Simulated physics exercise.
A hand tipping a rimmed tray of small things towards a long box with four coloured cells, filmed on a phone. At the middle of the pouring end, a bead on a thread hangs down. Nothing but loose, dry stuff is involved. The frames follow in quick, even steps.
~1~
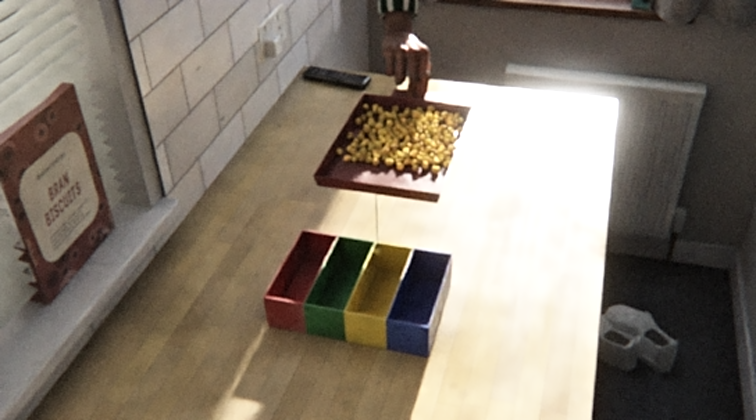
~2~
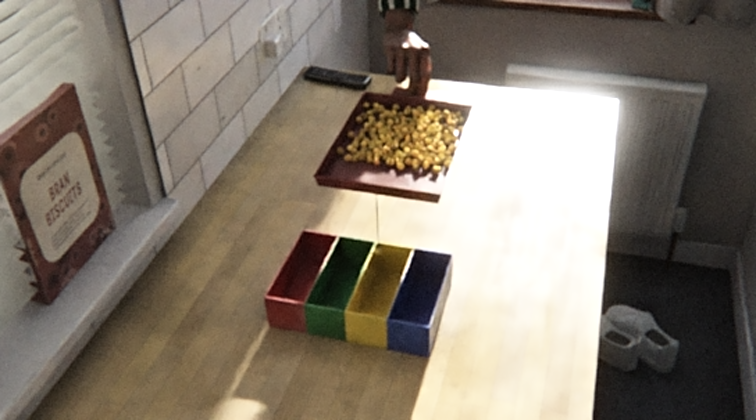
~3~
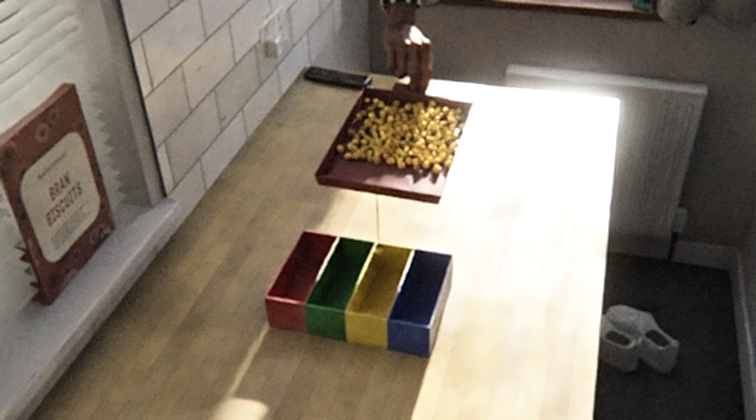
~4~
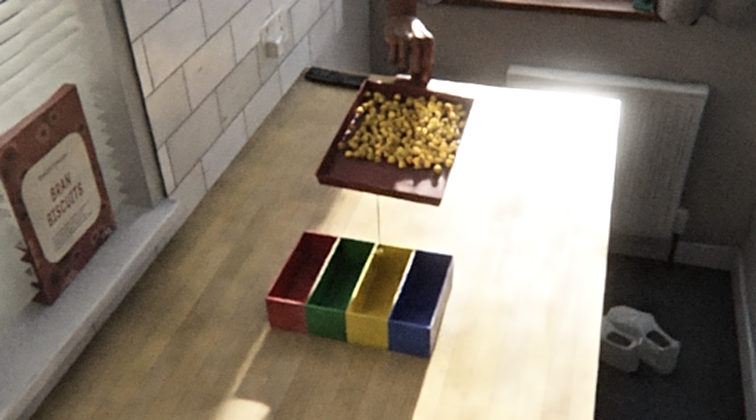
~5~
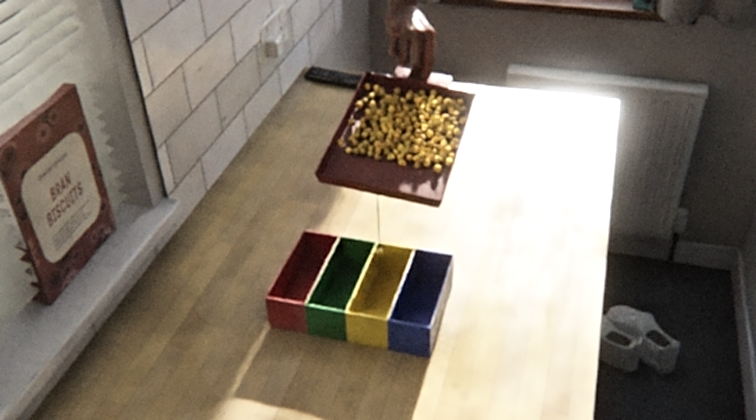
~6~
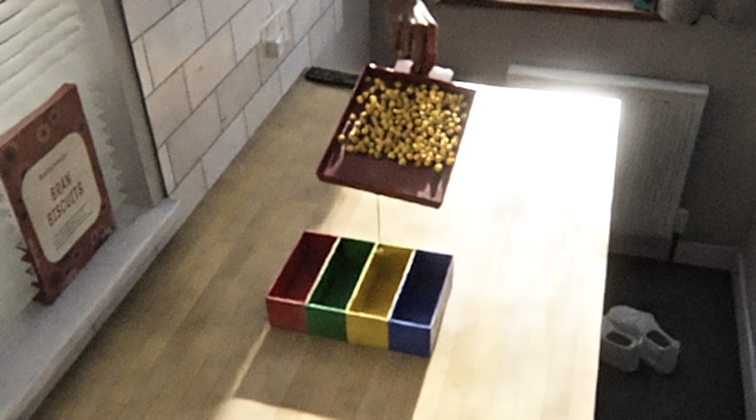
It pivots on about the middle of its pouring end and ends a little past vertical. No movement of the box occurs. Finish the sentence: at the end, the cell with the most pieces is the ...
... Blue one.
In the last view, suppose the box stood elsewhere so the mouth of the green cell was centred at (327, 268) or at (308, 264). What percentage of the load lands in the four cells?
Close to 60 per cent, followed by close to 20 per cent.
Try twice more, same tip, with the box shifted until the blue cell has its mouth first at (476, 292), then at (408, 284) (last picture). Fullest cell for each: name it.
First: That yellow cell. Second: That blue cell.
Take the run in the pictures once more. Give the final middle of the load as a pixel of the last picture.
Near (421, 307).
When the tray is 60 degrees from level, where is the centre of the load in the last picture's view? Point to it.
Load centre: Approx. (422, 156).
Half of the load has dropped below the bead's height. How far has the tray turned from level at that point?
I'd say it is tilted about 110°.
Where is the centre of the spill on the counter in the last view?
(488, 315), roughly.
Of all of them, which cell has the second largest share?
Second is the yellow one.
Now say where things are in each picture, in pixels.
In the first picture, corners of the pouring end at (317, 174) and (438, 191), level; middle of the load at (406, 135), puffed corn balls; bead on its thread at (378, 252); red cell at (285, 312); green cell at (325, 320); yellow cell at (366, 327); blue cell at (408, 335).
In the second picture, corners of the pouring end at (318, 174) and (438, 192), level; middle of the load at (407, 134).
In the third picture, corners of the pouring end at (318, 173) and (439, 193), tipped barely, lowest at the right corner; middle of the load at (408, 132).
In the fourth picture, corners of the pouring end at (319, 173) and (440, 196), tipped a little, lowest at the right corner; middle of the load at (408, 129).
In the fifth picture, corners of the pouring end at (319, 172) and (440, 198), tipped a little, lowest at the right corner; middle of the load at (409, 124).
In the sixth picture, corners of the pouring end at (320, 171) and (440, 200), tipped a little, lowest at the right corner; middle of the load at (409, 121); red cell at (287, 312); green cell at (327, 320); yellow cell at (367, 328); blue cell at (409, 336).
Soon after the last picture, tray tipped steeply; nearly all on the tray; a stray few in the blue cell.
A little later, tray tipped right over; nearly all on the tray; a small part in the blue cell; a stray few in the yellow cell; a stray few falling or outside the box.
Later still, tray tipped past a quarter turn; about two thirds in the blue cell; about a quarter in the yellow cell; a small part falling or outside the box.
At rest, tray tipped past a quarter turn; about two thirds in the blue cell; about a quarter in the yellow cell; none in the green cell; none in the red cell; a small part outside the box.
